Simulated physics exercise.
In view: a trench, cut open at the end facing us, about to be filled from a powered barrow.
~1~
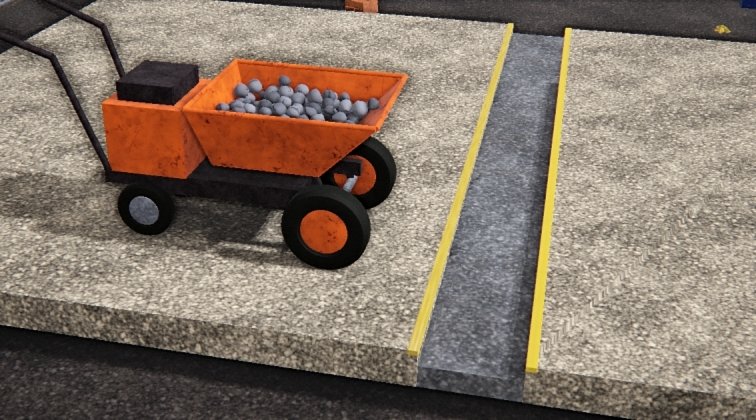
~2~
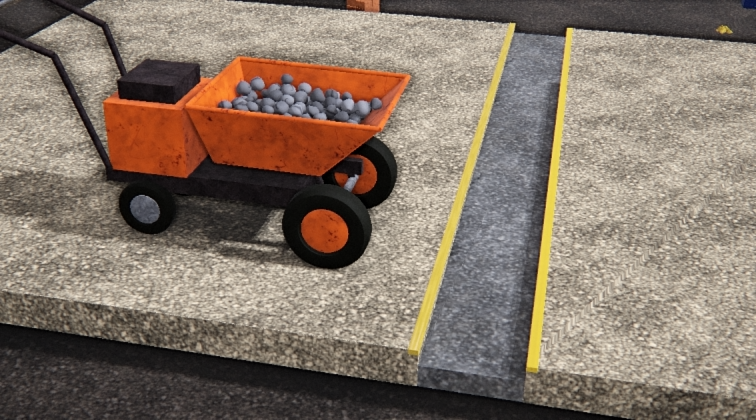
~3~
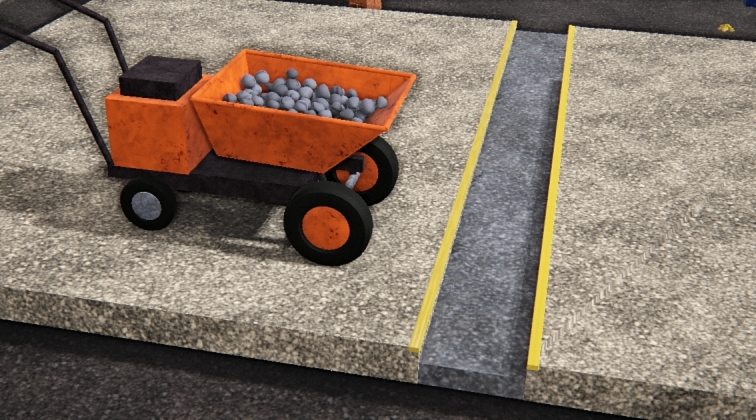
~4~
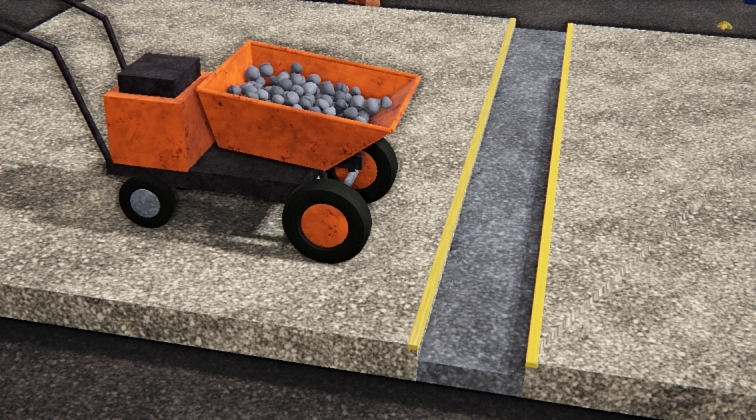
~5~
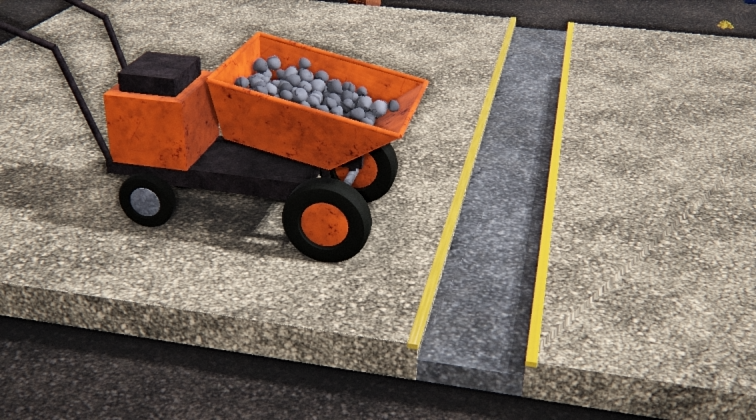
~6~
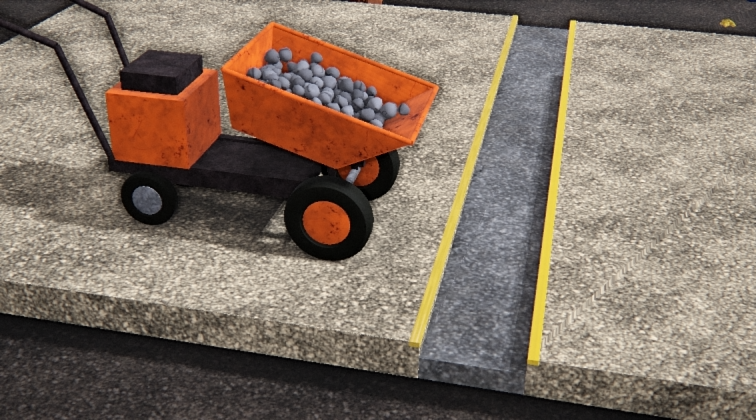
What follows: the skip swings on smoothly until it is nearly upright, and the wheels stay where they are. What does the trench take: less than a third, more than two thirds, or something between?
It catches over two thirds.
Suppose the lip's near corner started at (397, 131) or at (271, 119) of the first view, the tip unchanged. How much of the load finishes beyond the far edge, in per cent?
Roughly 10 per cent, and 0 per cent.
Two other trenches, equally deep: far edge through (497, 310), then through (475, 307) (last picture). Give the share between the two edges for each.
Near 50 % and 30 %.
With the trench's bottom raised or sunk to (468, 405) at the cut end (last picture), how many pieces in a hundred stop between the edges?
It comes to 100 per cent or so.
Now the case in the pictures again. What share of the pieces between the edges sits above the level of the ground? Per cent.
Roughly 45 in a hundred.
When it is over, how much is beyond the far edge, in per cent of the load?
Close to 5 per cent.
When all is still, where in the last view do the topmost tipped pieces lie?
Around (500, 232).
Soon after the last picture, skip tipped steeply; all in the skip.
A little later, skip tipped right over; most in the skip; about a quarter in or heaped over the trench.
Later still, skip tipped right over; a small part in the skip; most in or heaped over the trench; a small part beyond it.
At rest, skip tipped right over; a small part in the skip; most in or heaped over the trench; a small part beyond it.
